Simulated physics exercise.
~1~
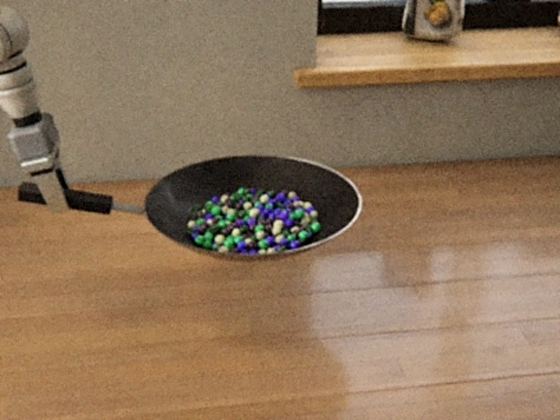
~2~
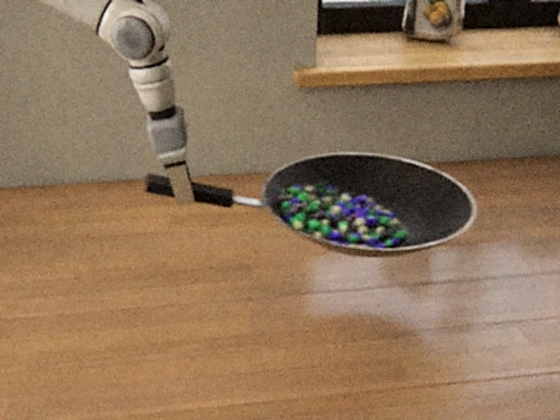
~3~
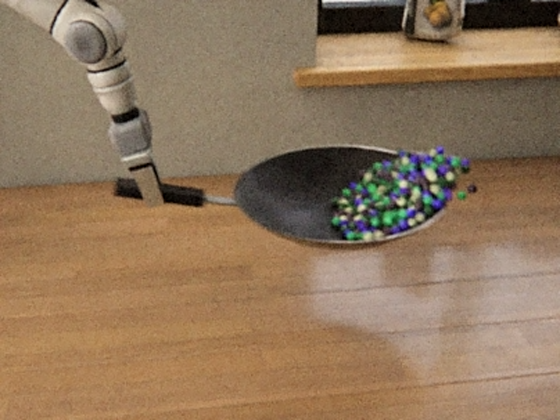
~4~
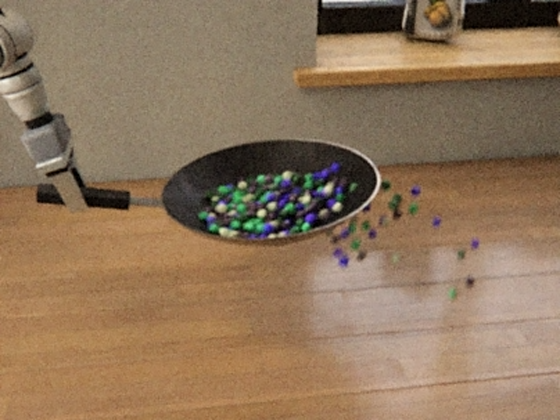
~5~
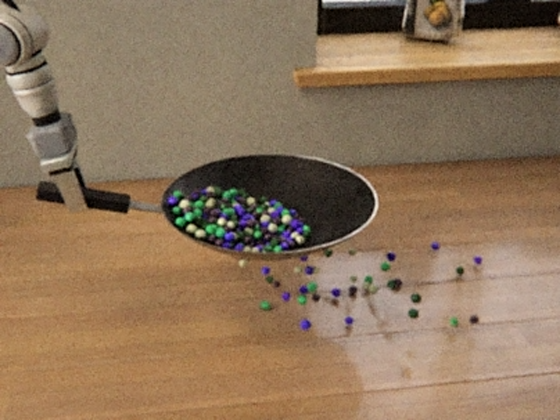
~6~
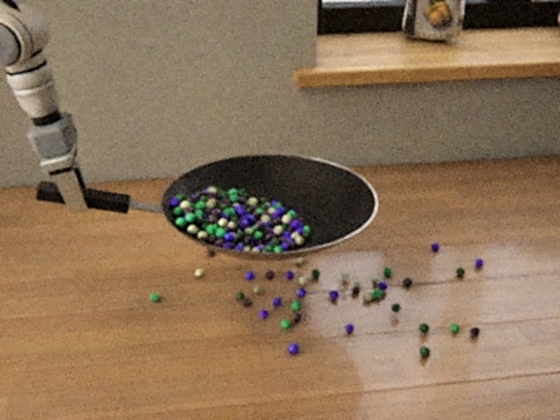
Above a wooden surface, a robot arm swinging a wok of colourful balls right then left, spilling some while most stay inside.
